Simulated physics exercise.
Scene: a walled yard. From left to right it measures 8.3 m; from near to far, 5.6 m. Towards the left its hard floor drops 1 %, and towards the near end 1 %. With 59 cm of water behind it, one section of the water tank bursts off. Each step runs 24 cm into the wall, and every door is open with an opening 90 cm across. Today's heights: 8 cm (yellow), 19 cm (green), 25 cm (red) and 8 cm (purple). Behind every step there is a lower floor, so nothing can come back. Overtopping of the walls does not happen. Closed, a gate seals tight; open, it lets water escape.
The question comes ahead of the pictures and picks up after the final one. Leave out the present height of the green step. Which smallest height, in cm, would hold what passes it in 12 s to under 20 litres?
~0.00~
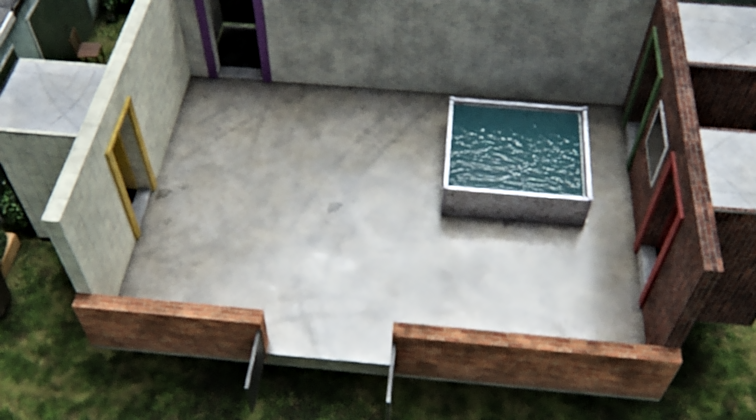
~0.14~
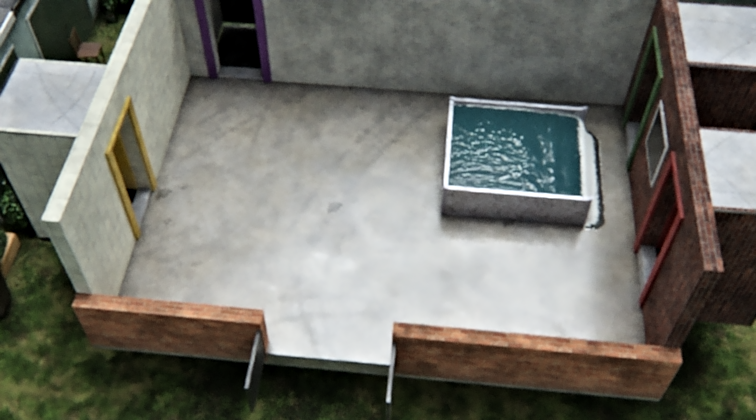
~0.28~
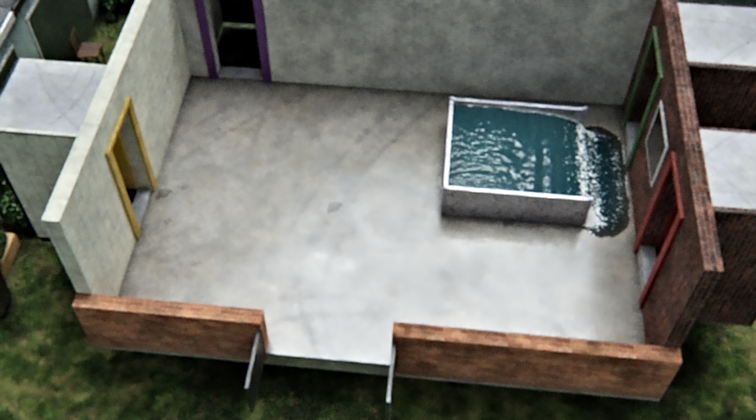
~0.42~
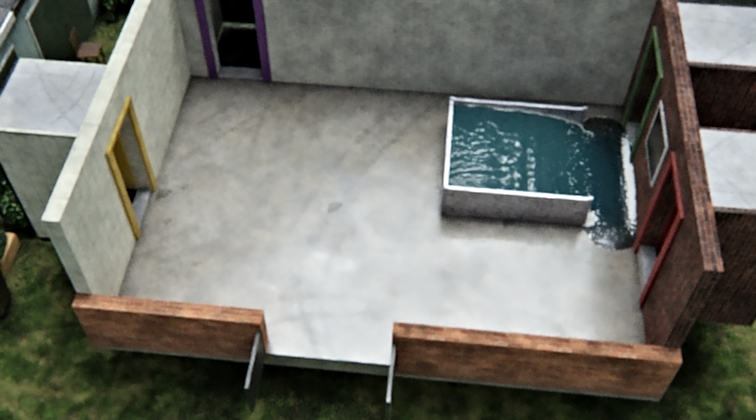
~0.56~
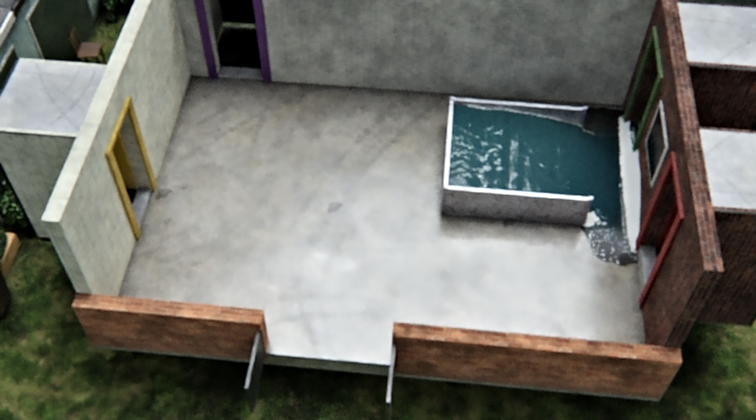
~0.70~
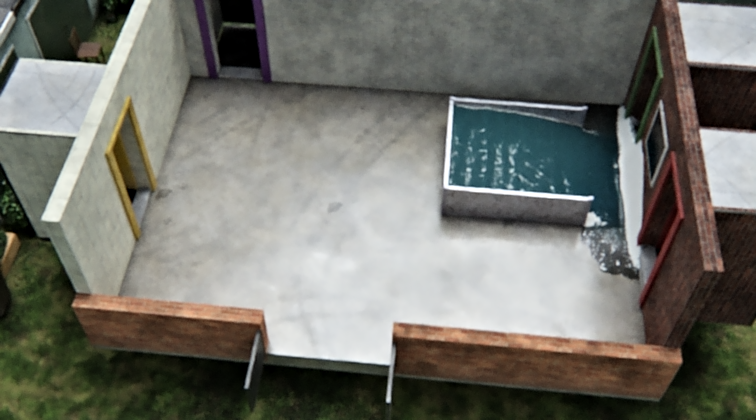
It would have to be roughly 34 cm high.
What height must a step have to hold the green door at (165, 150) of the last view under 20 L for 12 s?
7.0 cm.
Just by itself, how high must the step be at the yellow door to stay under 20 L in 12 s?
Yellow would need about 7.5 cm on its own.
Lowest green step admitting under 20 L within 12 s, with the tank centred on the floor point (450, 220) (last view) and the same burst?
That setup calls for roughly 14.0 cm.
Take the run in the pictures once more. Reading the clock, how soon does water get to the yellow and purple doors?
Yellow 5.5 s, purple 4.0 s.
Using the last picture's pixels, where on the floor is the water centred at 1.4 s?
My guess is close to (552, 177).
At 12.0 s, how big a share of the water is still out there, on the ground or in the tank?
Some 88 %.
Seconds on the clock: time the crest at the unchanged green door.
I'd guess close to 1.6 seconds.
After 1.4 s water covers 10 % of the floor, deepest (43 cm) near (621, 194); 35 cm at the green door, 51 litres in over its 19 cm step.
After 3.0 s water covers 30 % of the floor, deepest (30 cm) near (623, 112); 28 cm at the green door, 157 litres in over its 19 cm step.
After 12.0 s water covers 90 % of the floor, deepest (12 cm) near (109, 325); 6 cm at the green door, 174 litres in over its 19 cm step.
At the green door as built, the water arrived by 0.5 s and peaked near 35 cm at 1.6 s.
With a step of 30 cm, 46 litres would have come in within the 12 s; with 40.5 cm, 2 litres. So under 20 litres takes about 34 cm.
